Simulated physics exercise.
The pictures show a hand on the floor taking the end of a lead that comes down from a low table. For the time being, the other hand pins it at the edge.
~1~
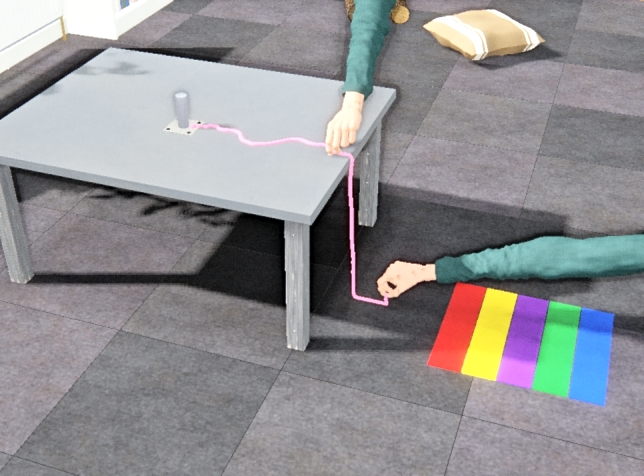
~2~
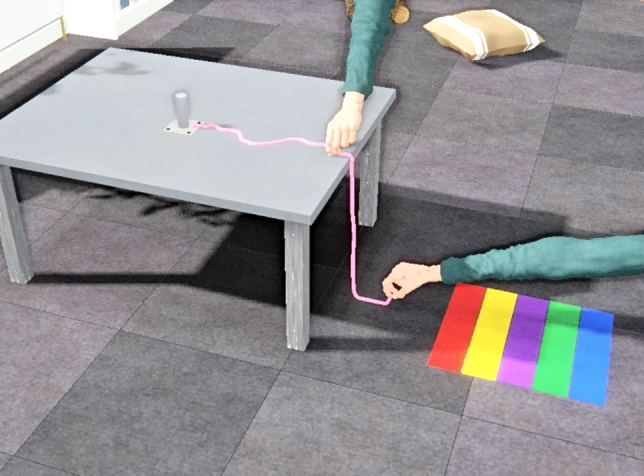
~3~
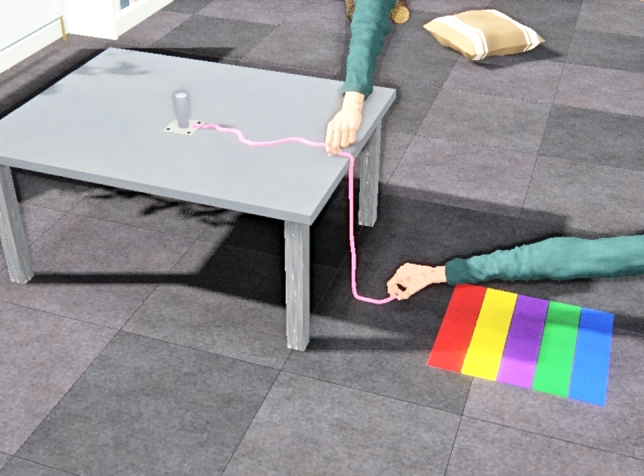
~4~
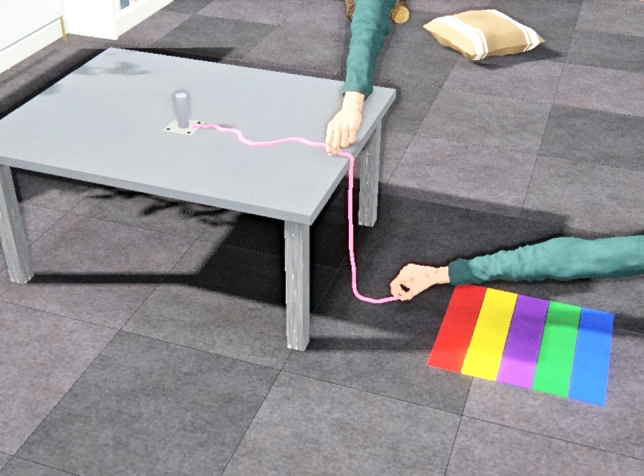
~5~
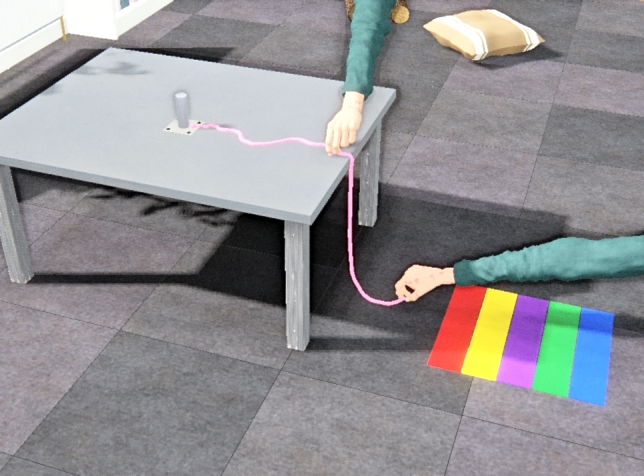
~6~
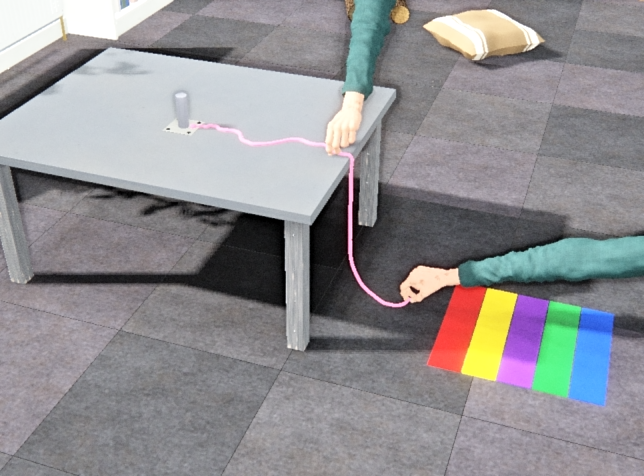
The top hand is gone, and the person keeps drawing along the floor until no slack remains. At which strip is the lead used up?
At the purple one.
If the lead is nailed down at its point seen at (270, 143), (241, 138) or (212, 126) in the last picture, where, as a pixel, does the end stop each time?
Estimated spots in sequence: (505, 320), (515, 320), (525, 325).
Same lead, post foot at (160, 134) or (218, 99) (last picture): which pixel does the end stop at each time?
In order: (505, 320), then (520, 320).
A little later, end near (477, 313); over red.
Next, end near (508, 320); over yellow.
When it is tight, end near (527, 324); over purple. The end stops over the purple strip.
